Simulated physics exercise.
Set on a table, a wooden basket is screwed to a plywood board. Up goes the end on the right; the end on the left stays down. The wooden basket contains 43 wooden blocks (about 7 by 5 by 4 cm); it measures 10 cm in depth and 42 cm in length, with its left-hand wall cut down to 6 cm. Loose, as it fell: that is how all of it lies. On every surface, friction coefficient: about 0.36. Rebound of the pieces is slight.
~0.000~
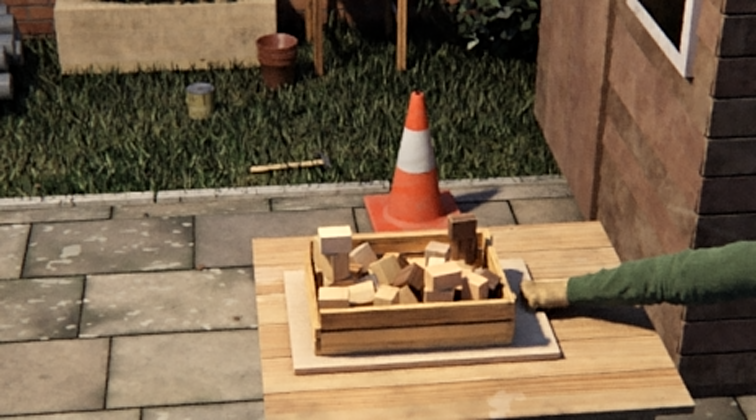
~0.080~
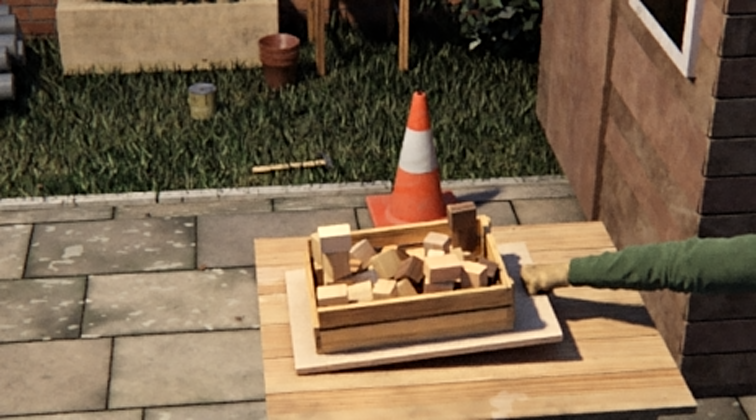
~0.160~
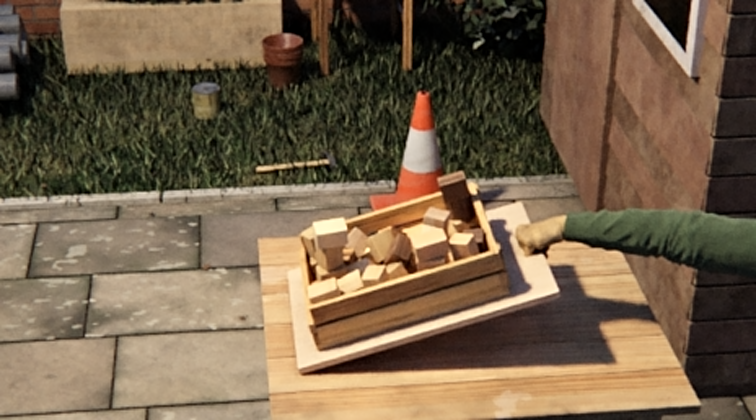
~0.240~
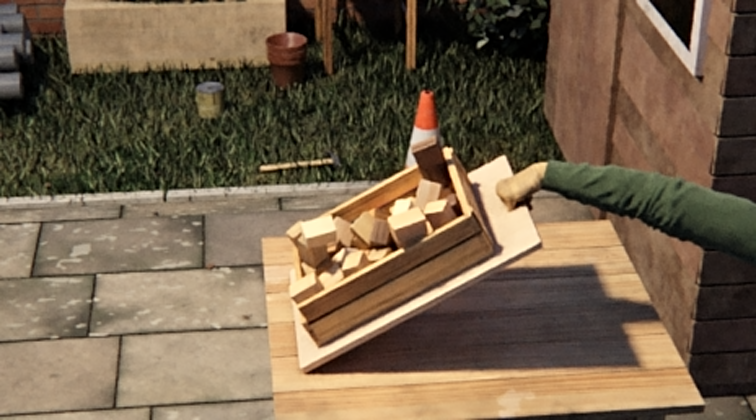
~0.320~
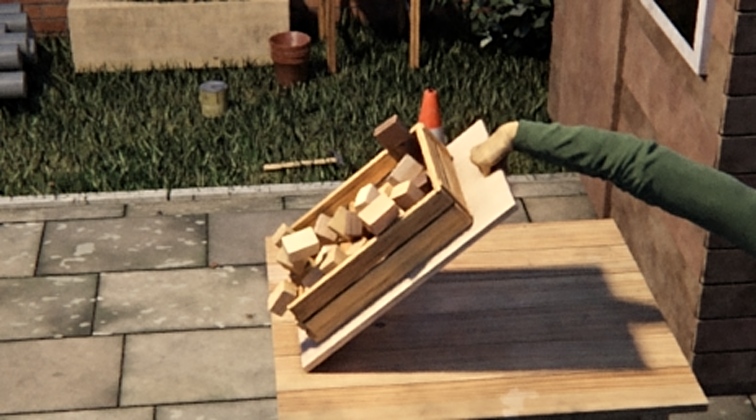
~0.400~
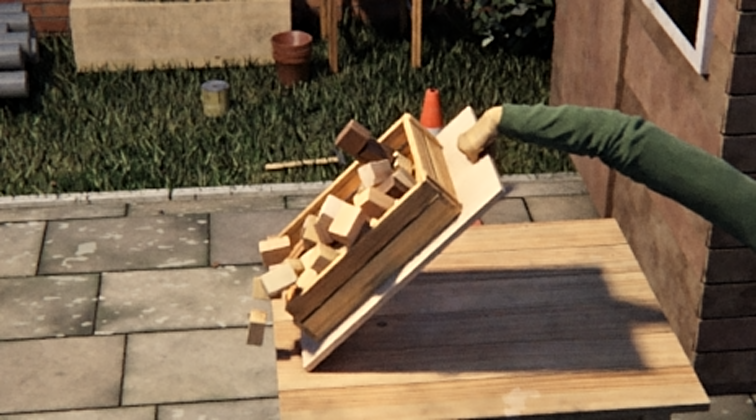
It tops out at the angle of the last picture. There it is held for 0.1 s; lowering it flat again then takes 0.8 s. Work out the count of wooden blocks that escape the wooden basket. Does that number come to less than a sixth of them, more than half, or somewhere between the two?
My bet is the number getting out will be one sixth through one half of the total.
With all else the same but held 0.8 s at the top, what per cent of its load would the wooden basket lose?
In that case the wooden basket sheds 40 percent of its load.
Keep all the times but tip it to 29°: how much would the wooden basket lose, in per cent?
Then it's 10 per cent for the wooden basket.
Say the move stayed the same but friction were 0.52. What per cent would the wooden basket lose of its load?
Wooden basket 50 per cent.
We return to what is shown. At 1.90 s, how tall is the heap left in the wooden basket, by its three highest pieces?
Roughly 13 cm.
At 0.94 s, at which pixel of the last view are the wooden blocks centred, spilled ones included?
In the last view, the centre sits near (337, 287).
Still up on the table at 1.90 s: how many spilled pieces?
The count is about 0.
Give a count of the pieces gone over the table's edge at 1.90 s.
The total is close to 14.
After 0.64 s, tilt 41°; 10 of 43 out of the wooden basket.
After 0.94 s, tilt 19°; 14 of 43 out of the wooden basket.
After 1.36 s, tilt 0°; 14 of 43 out of the wooden basket.
Outcome (at 1.90 s), 14 of 43 out of the wooden basket. Asked share, 14 of 43, 33 per cent.
